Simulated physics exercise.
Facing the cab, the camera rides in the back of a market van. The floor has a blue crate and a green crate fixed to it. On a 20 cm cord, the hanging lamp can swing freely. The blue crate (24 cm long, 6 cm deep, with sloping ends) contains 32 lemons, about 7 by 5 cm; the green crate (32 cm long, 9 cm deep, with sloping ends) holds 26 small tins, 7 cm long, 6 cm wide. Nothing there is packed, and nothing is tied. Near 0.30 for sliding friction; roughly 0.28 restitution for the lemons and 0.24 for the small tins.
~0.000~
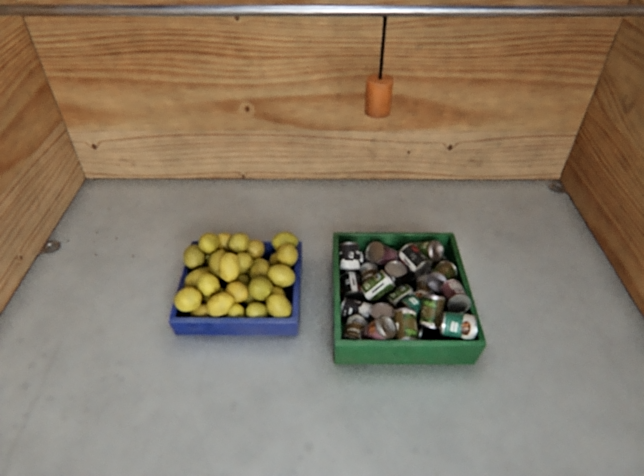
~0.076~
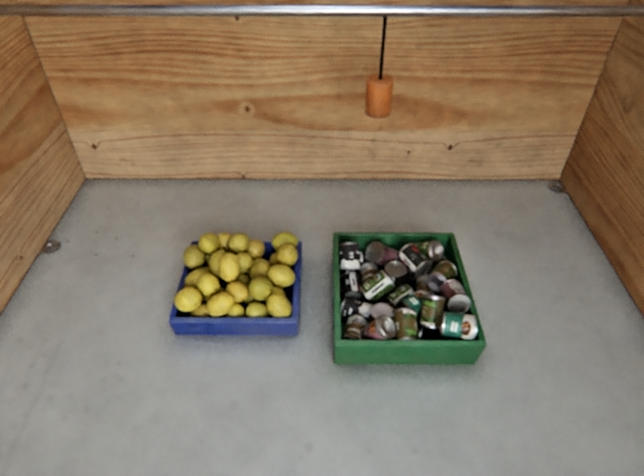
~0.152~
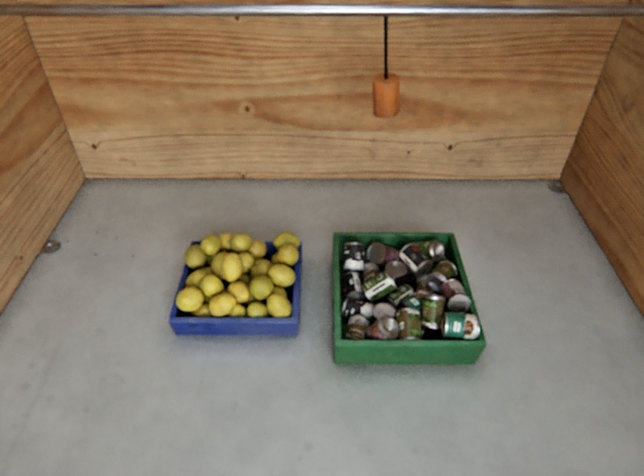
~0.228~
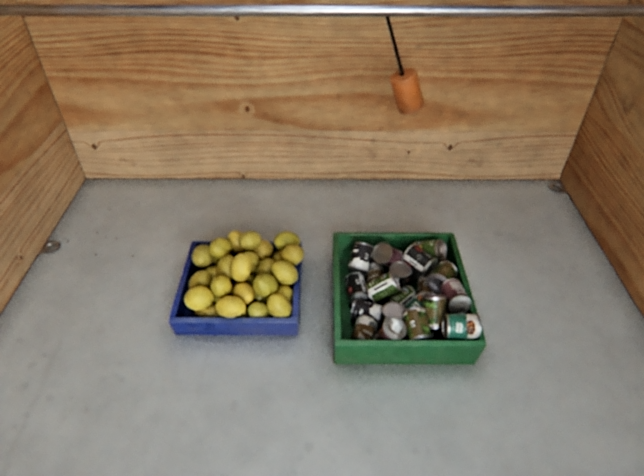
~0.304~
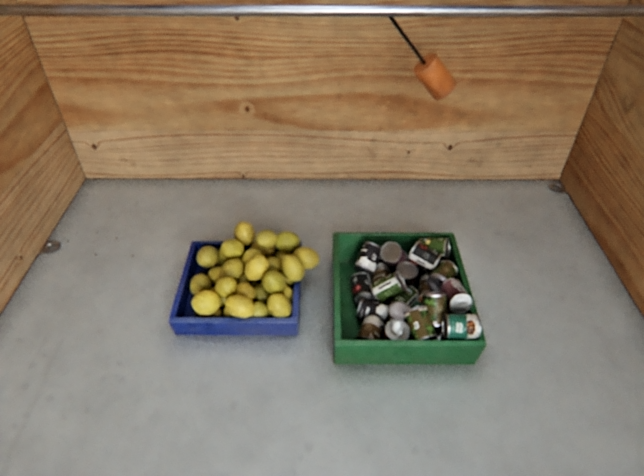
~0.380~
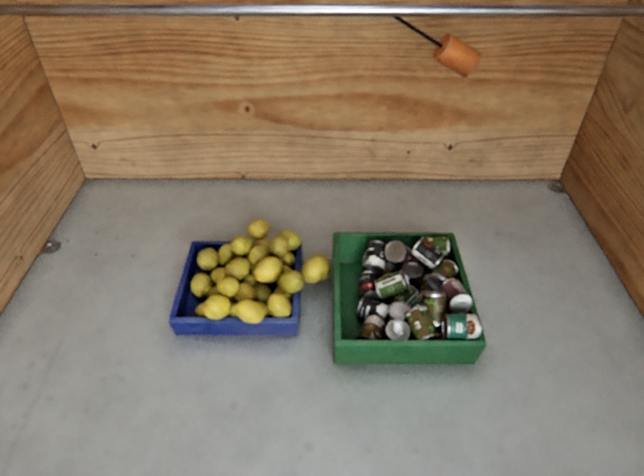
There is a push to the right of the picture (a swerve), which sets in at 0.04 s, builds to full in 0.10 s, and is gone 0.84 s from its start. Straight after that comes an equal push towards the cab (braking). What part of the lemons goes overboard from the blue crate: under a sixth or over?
The losses go beyond one sixth.
After 0.69 s, blue crate 21 in, 11 out and green crate 26 in, 0 out.
After 1.08 s, blue crate 18 in, 14 out and green crate 25 in, 1 out.
After 1.62 s, blue crate 18 in, 14 out and green crate 25 in, 1 out.
Final count (at 2.32 s), blue crate 17 in, 15 out and green crate 25 in, 1 out. Asked share, 15 of 32, 47 per cent.
